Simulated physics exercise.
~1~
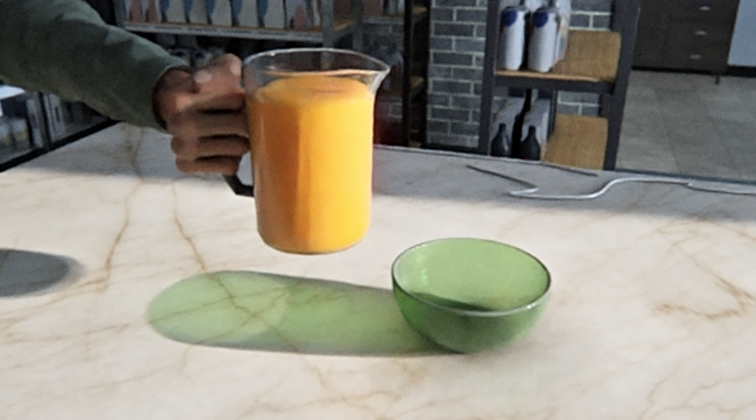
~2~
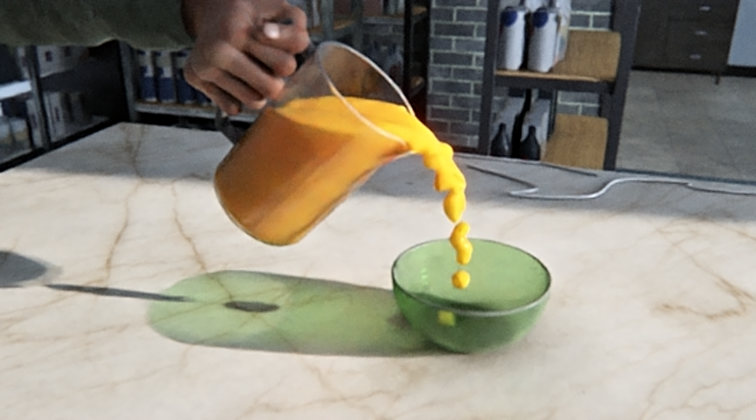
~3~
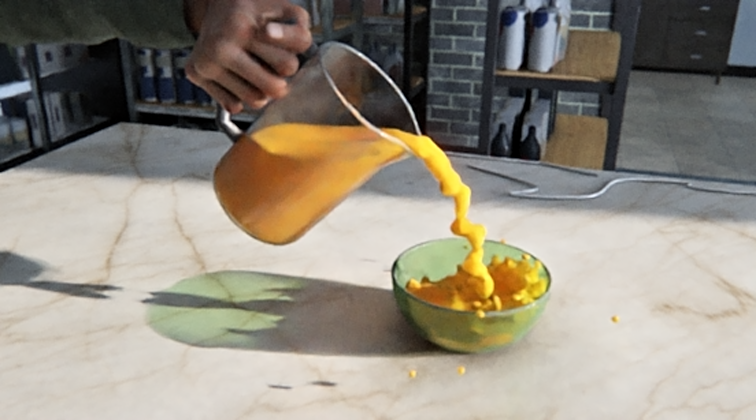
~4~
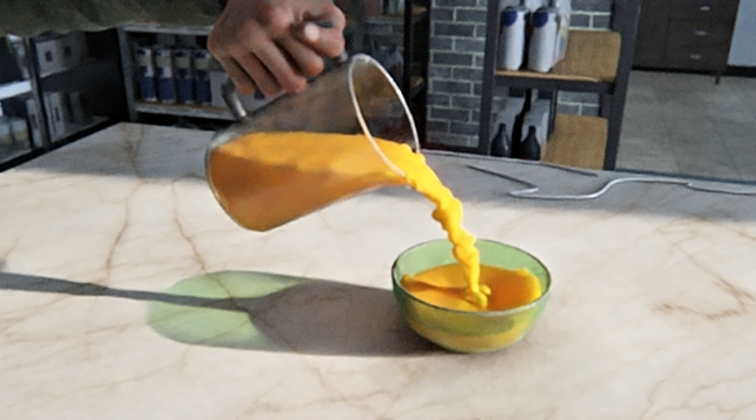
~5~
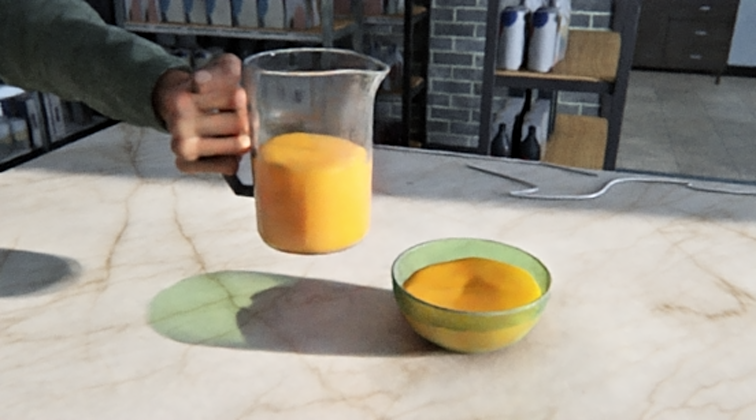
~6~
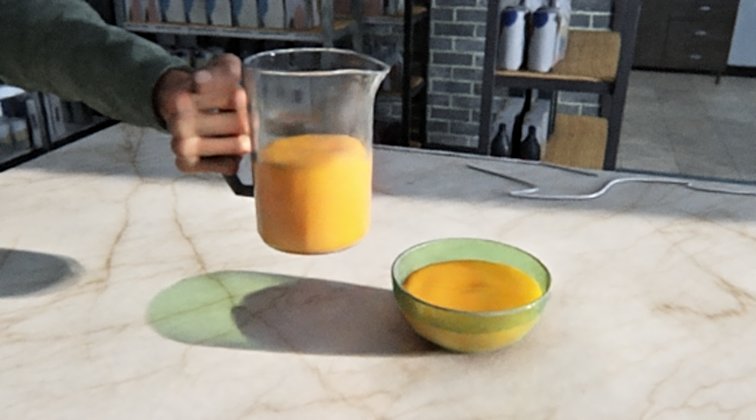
To begin with, a hand holds a clear glass jug nearly full of orange juice above and to the left of an empty green bowl on a pale, veined worktop. The hand tips the jug to the right, and a lumpy-looking stream starts falling towards the bowl. The juice splashes inside, and a few small drops land on the worktop. Still tilted, the jug leans further and keeps pouring as the level rises. Finally the hand levels the jug, now roughly half full, beside a bowl holding plenty of juice, its surface settling smooth.
